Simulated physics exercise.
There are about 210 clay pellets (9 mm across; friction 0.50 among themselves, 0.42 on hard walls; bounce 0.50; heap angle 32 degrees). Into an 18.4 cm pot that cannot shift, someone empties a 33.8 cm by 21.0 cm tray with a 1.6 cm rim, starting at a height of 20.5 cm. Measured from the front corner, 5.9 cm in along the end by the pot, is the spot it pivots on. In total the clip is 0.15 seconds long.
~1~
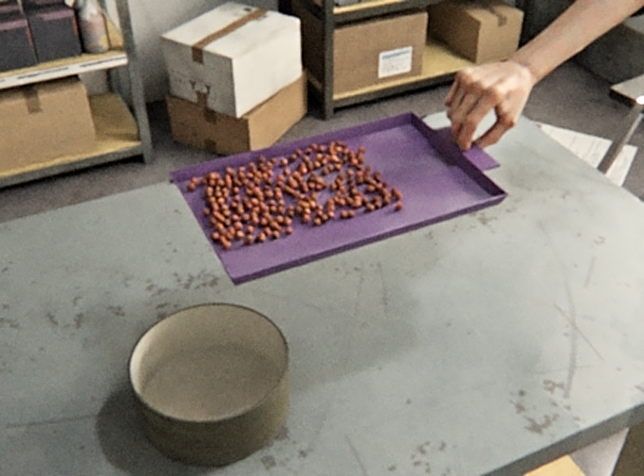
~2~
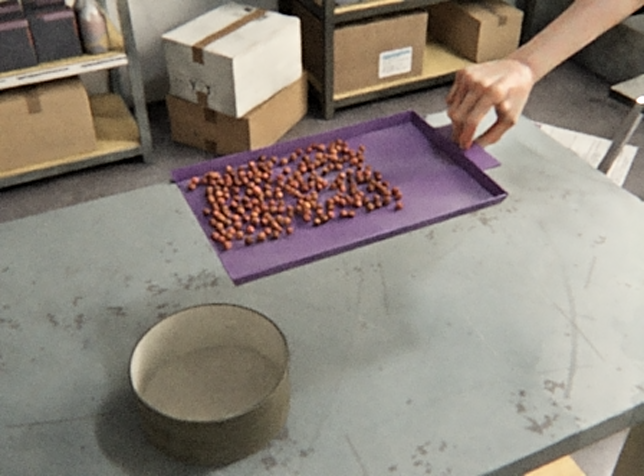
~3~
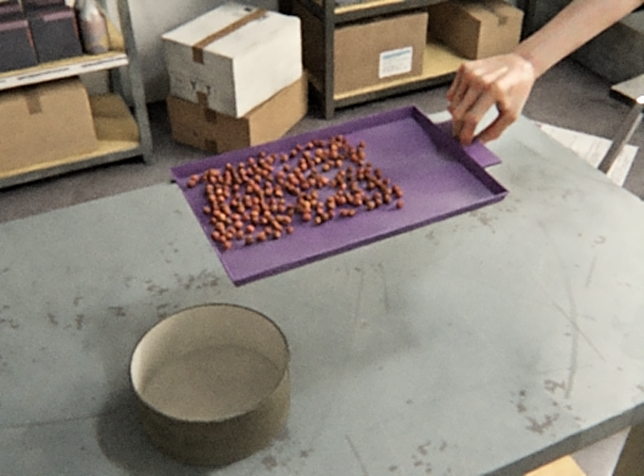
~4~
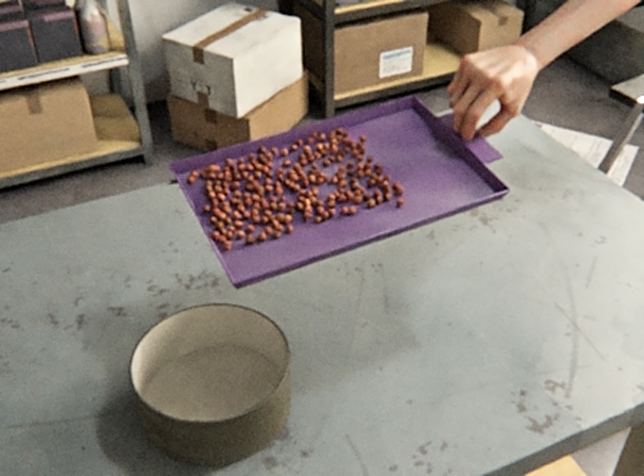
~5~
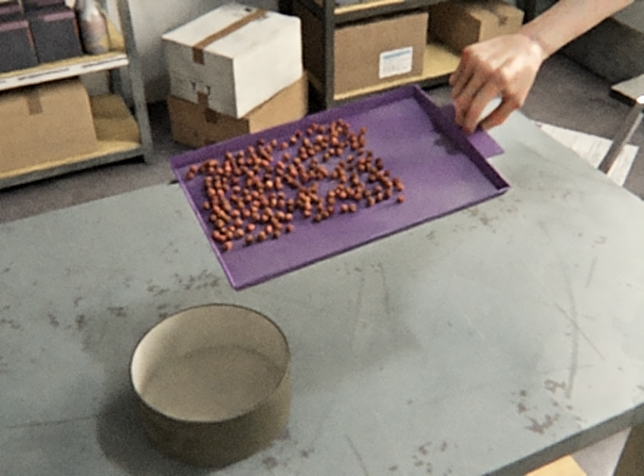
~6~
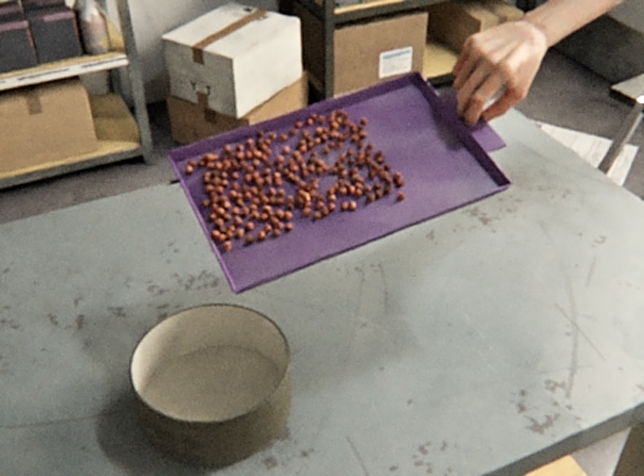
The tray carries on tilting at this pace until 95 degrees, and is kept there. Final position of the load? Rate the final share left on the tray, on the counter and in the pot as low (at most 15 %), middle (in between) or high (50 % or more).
Tray - low; counter - middle; pot - high.
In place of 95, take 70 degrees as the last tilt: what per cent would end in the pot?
Result: Close to 50 %.
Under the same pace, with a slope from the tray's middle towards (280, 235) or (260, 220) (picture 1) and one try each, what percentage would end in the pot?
That would be close to 95 per cent, then close to 55 per cent.
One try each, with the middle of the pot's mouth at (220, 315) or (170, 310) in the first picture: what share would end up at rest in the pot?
20 and 0 %.
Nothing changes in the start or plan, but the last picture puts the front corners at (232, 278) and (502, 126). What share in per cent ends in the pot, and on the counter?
Pot 60; counter 40.
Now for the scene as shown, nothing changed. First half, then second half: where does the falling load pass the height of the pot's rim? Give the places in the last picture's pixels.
Near (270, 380) at first, near (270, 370) afterwards.
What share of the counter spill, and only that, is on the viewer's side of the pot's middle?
Near 100 in a hundred.
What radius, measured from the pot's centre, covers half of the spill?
About 16 cm from the centre.
Then, 0.28 s after the last picture, tilt 55 degrees; the tray holds 100 %, the pot 0 %.
Then, 0.46 s after the last picture, tilt 82 degrees; the tray holds 50 %, the pot 5 %.
Then, 0.76 s after the last picture, tilt 95 degrees; the tray holds 0 %, the pot 60 %.
In the end, tray 0 %, counter 40 %, pot 60 %.
